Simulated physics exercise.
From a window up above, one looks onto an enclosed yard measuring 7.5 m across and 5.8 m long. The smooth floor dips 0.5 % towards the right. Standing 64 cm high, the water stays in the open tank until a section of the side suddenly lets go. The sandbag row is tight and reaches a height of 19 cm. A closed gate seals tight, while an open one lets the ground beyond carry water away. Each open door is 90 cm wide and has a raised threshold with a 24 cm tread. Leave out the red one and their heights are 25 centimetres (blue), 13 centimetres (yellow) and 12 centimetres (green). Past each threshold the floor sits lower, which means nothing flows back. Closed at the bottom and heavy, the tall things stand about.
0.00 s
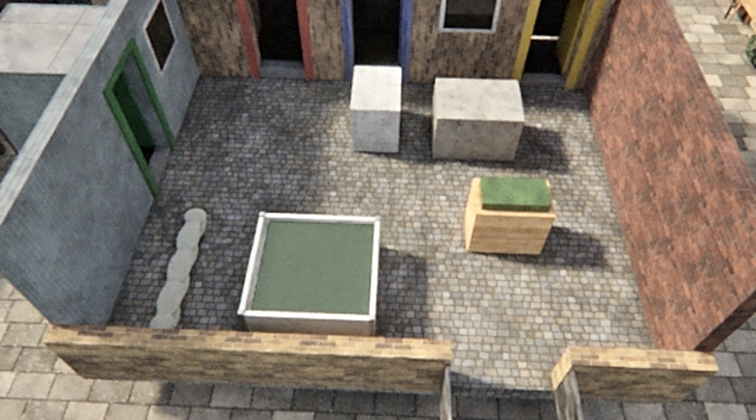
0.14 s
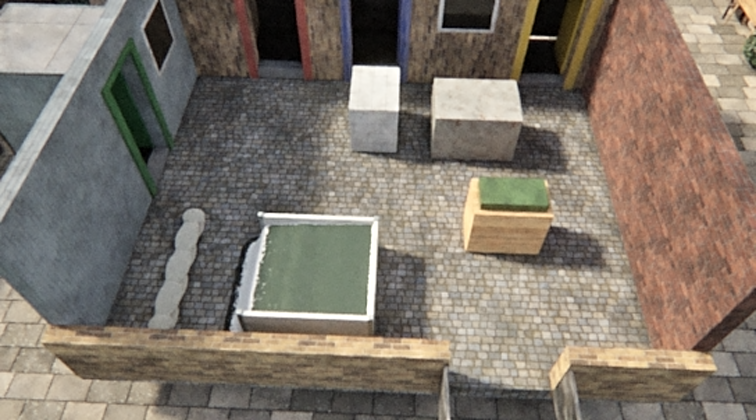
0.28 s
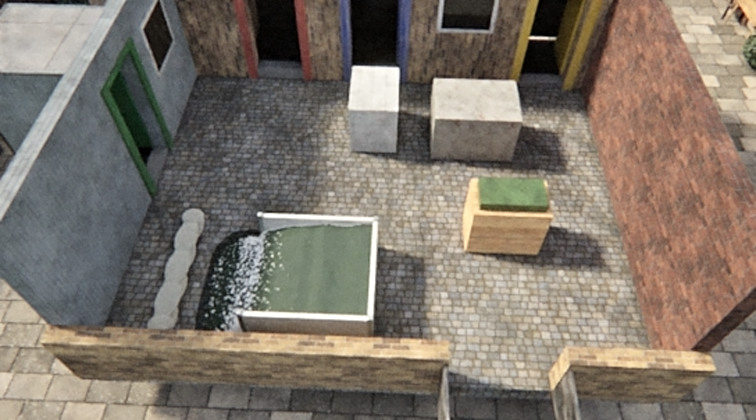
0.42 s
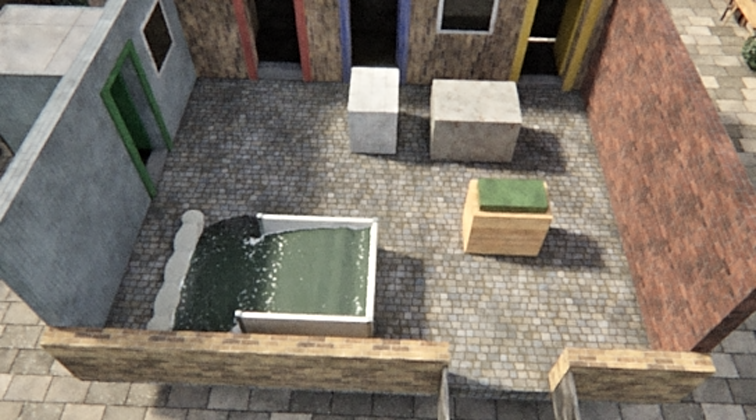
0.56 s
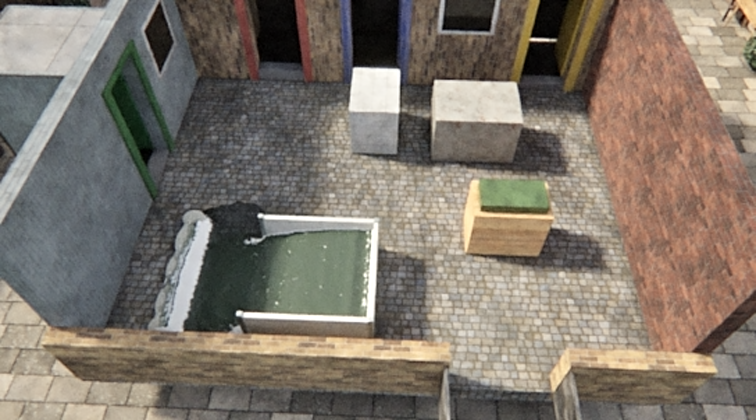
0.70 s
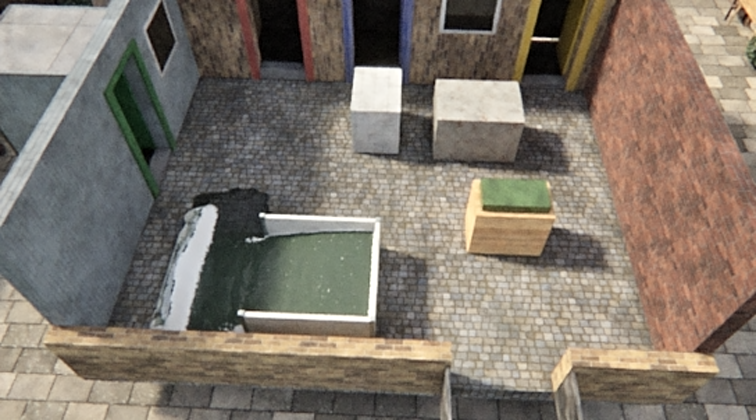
Dark green water bursts from the left side of an open, white-rimmed tank in a cobbled, walled yard, seen from high above by a nearly still camera. Green, red, blue and yellow doorways line the left and back walls, with two pale blocks behind and a green-topped wooden box at right. The water spreads left across the paving, foams white over a pale wavy strip, and widens rearward as the tank's level drops slightly.
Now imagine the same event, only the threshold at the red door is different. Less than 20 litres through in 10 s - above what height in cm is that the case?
Above about 10.5 cm.
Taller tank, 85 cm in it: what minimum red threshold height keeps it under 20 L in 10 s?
Required height: Approx. 16 cm.
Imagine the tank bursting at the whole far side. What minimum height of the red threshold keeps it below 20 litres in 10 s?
About 17 centimetres.
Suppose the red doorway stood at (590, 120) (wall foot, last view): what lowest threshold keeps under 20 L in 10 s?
Minimum: Close to 7.0 cm.
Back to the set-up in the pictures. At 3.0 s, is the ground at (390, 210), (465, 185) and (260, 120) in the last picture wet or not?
One by one: Clear, clear, drenched.
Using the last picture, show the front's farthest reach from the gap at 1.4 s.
Around pixel (194, 150).
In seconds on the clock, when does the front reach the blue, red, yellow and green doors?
It gets to blue after 3.4 s, red after 2.4 s, yellow after 6.0 s and green after 1.3 s.
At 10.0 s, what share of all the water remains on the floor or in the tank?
Around 100 percent is still there.
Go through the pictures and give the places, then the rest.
In the first picture, the open tank at (314, 266) is whole and still, 64 cm deep; the red door at (276, 34) is dry.
In the second picture, the gap is at (259, 279), the front 0.3 m out at a hidden place; the back of the open tank holds 64 cm.
In the third picture, the gap is at (259, 281), the front 0.7 m out at (201, 328); the back of the open tank holds 64 cm.
In the fourth picture, water pours out at (259, 283) and has run 1.1 m, to (201, 236); about 11 cm deep outside, 59 cm at the back.
In the fifth picture, the gap is at (260, 284), the front 1.5 m out at a hidden place; the back of the open tank holds 54 cm.
In the sixth picture, water pours out at (261, 283) and has run 1.9 m, to a hidden place; about 14 cm deep outside, 53 cm at the back; 3.2 m in a straight line remain to the red door at (277, 35).
After 1.4 s water covers 20 % of the floor, deepest (44 cm) near (98, 353); it has not reached the red door.
After 3.0 s water covers 40 % of the floor, deepest (22 cm) near (98, 353); 11 cm at the red door, 0 litres in over its 23 cm threshold.
After 10.0 s water covers 85 % of the floor, deepest (9 cm) near (583, 109); 6 cm at the red door, 0 litres in over its 23 cm threshold.
At the red door as built, the water arrived by 2.5 s and peaked near 18 cm at 4.2 s.
With a threshold of 9 cm, 32 litres would have come in within the 10 s; with 12 cm, 12 litres. So under 20 litres takes about 10.5 cm.
